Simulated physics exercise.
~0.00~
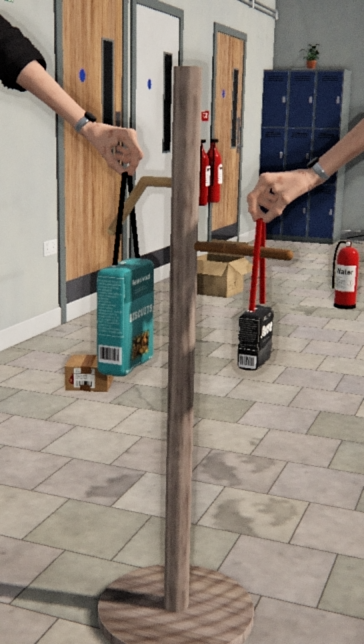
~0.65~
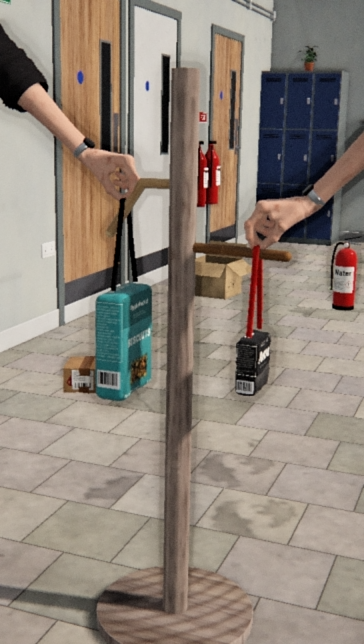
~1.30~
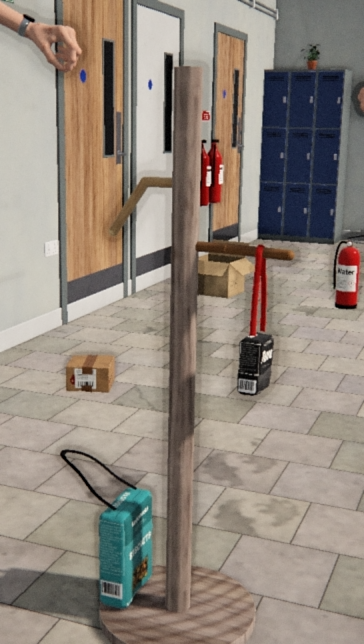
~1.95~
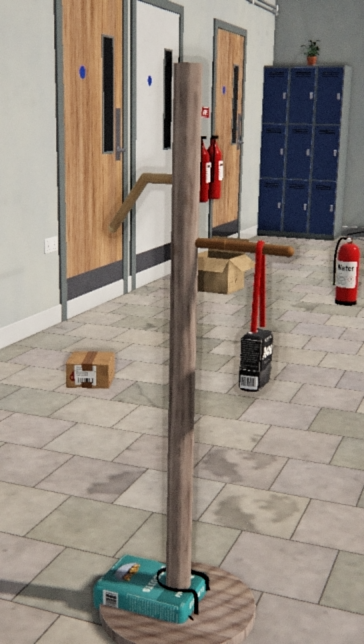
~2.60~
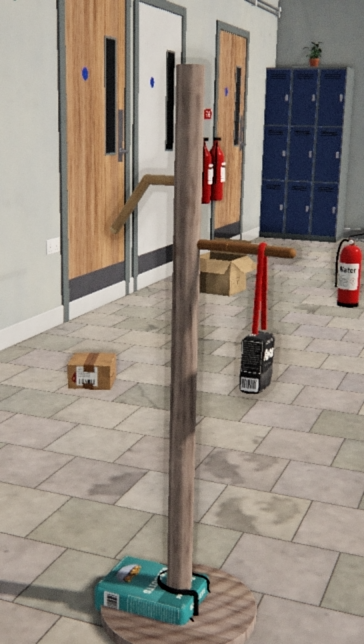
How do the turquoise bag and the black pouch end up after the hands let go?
The turquoise bag falls and ends up on its side at the foot of the post, while the black pouch stays hanging by its red loop from the right peg.
The clip shows two hands lowering a turquoise bag and a black pouch by their loops beside a wooden post with two pegs. Once released, the bag drops to the floor and tips onto its side by the post's base, while the pouch stays hanging from the right peg.
